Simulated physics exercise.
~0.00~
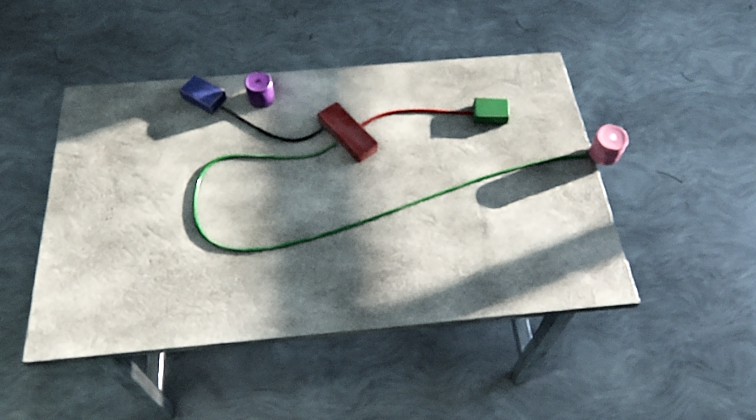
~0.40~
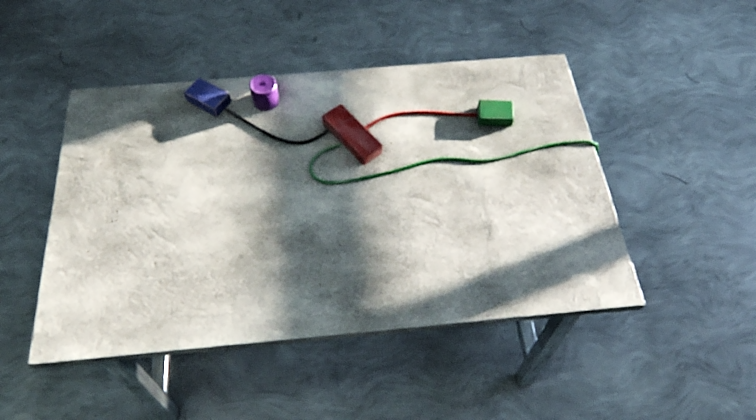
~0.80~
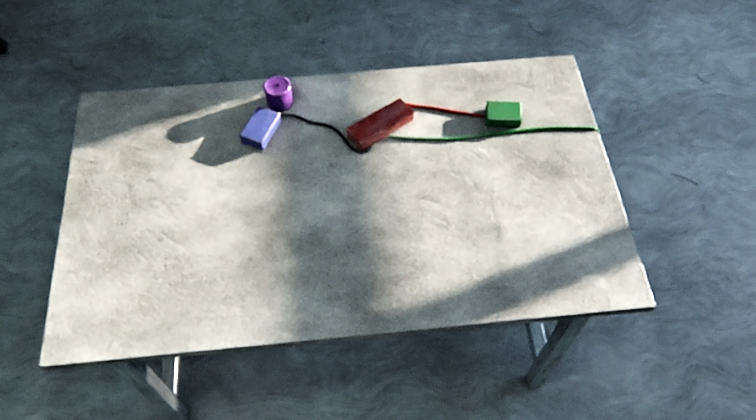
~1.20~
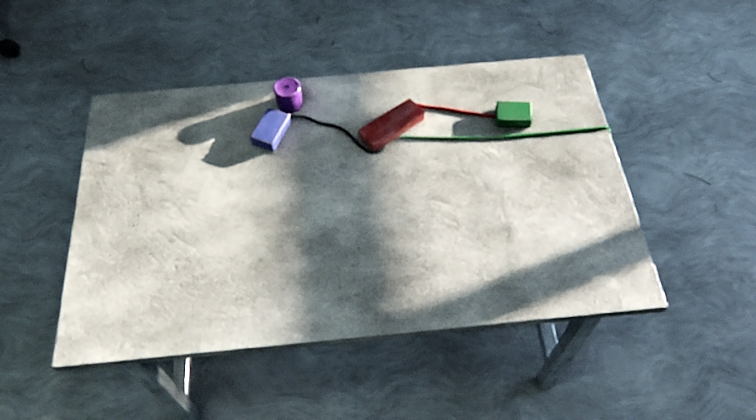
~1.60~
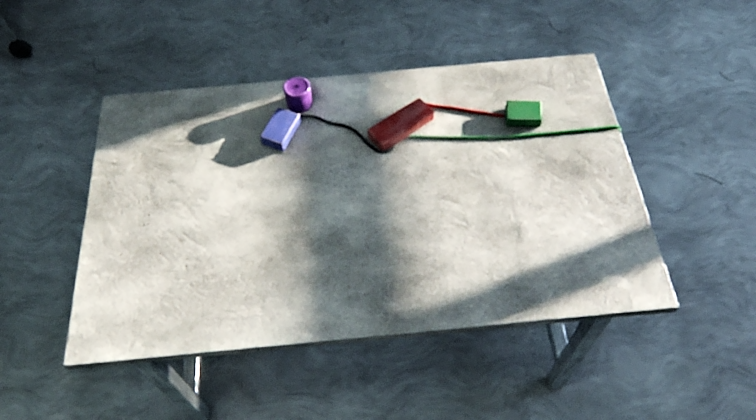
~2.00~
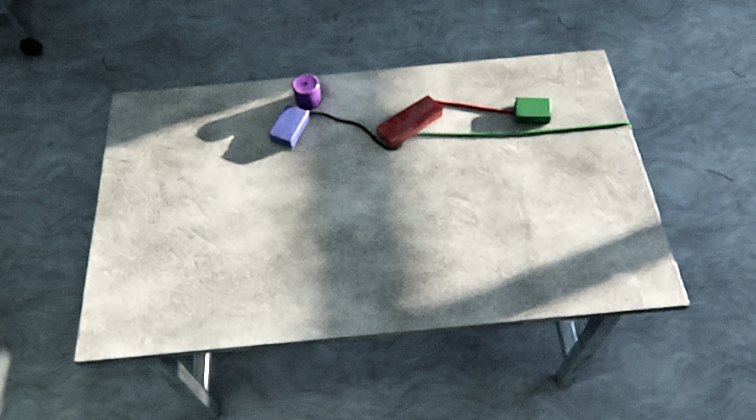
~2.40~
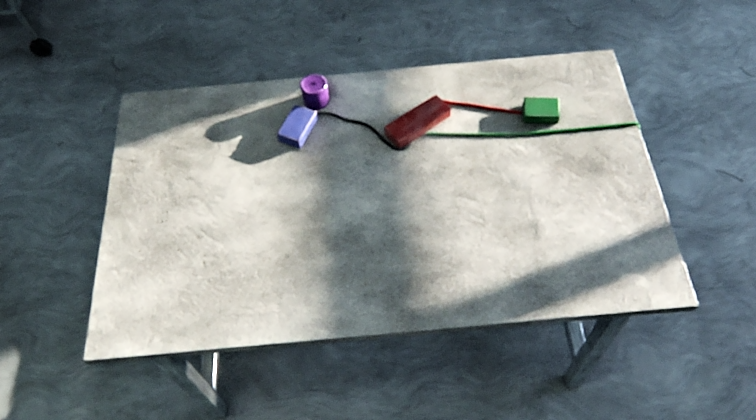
A pink, cup-like object dropped off the right edge of the table, pulling its green cable nearly straight and swinging the red block around, which drew the blue box rightward beside the purple tub, while the green box stayed put and everything settled.
